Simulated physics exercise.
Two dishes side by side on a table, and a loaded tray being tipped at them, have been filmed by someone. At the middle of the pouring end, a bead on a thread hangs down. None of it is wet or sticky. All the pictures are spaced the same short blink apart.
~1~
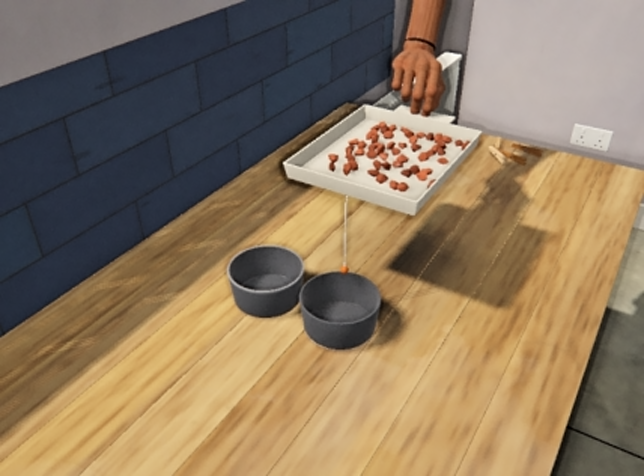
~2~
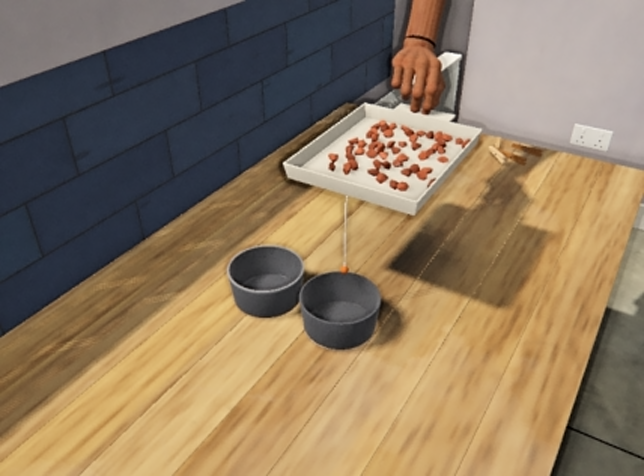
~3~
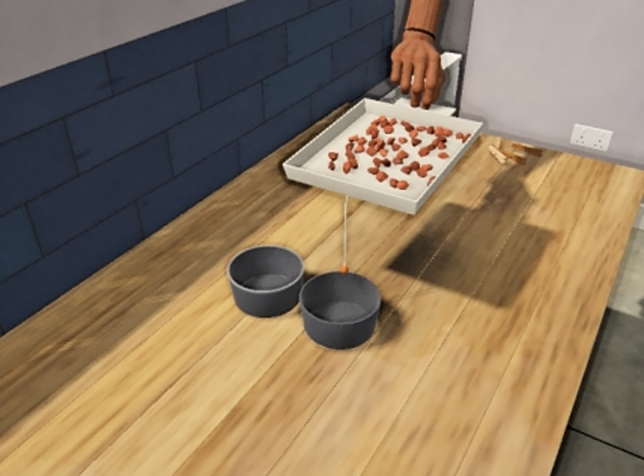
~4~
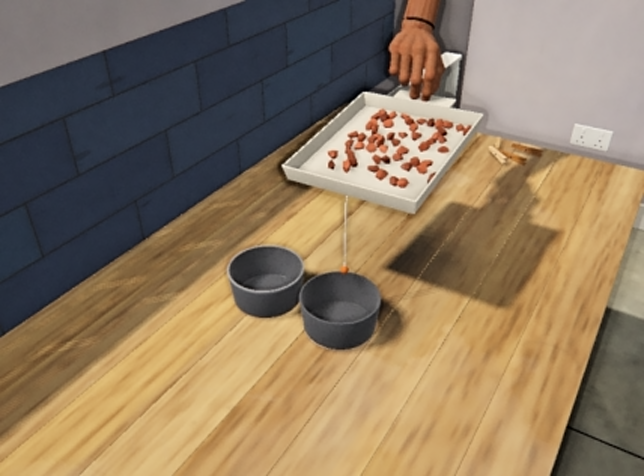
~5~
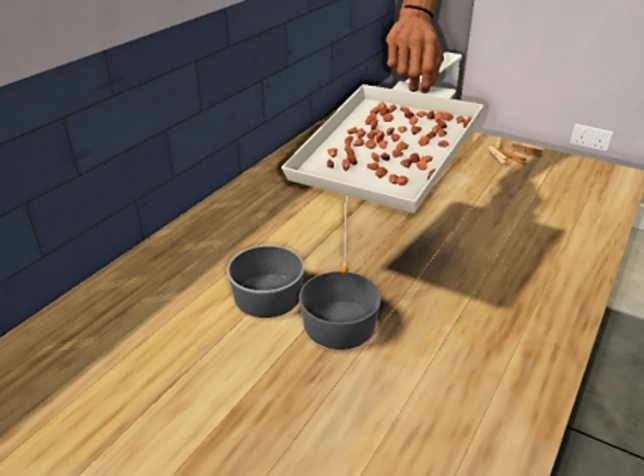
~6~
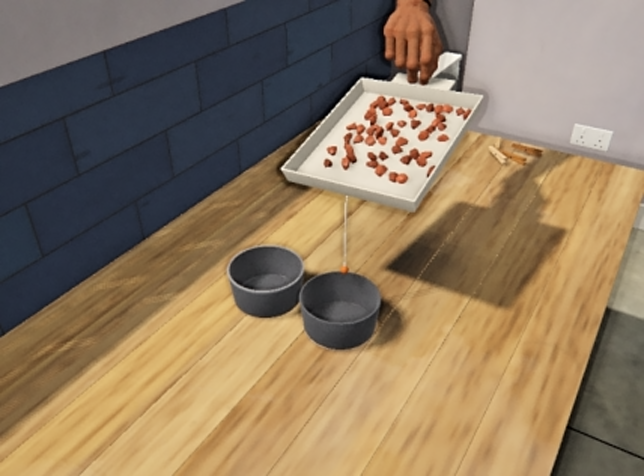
On a wooden counter, a hand held a tray of reddish-brown bits above two dark dishes, a bead dangling from its front edge, then raised the back a little, slanting the tray slightly forward.
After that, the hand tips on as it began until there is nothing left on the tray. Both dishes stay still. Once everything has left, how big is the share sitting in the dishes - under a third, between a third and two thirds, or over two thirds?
The share in the dishes is over two thirds.
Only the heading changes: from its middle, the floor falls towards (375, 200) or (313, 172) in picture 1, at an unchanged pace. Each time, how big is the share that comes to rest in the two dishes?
So it's 50 percent with the first slope and 40 percent with the other.
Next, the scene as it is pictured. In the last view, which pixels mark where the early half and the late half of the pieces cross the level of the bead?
It passes near (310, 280) first and then near (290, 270).
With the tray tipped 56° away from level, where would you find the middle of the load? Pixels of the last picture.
I'd put the middle close to (333, 171).
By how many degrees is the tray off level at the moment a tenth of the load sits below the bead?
90° or so.
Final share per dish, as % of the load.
Left dish: Around 40 in a hundred; right dish: Around 40 in a hundred.
Shortly afterwards, tray tipped steeply; the whole lot on the tray.
Next, tray tipped right over; the bulk on the tray; only a few in the right dish; a little in the left dish; only a few outside both; a little in the air.
Some moments later, tray tipped past a quarter turn; near a third in the right dish; near half in the left dish; near a quarter outside both.
In the end, tray tipped past a quarter turn; near a third in the right dish; near half in the left dish; near a quarter outside both.
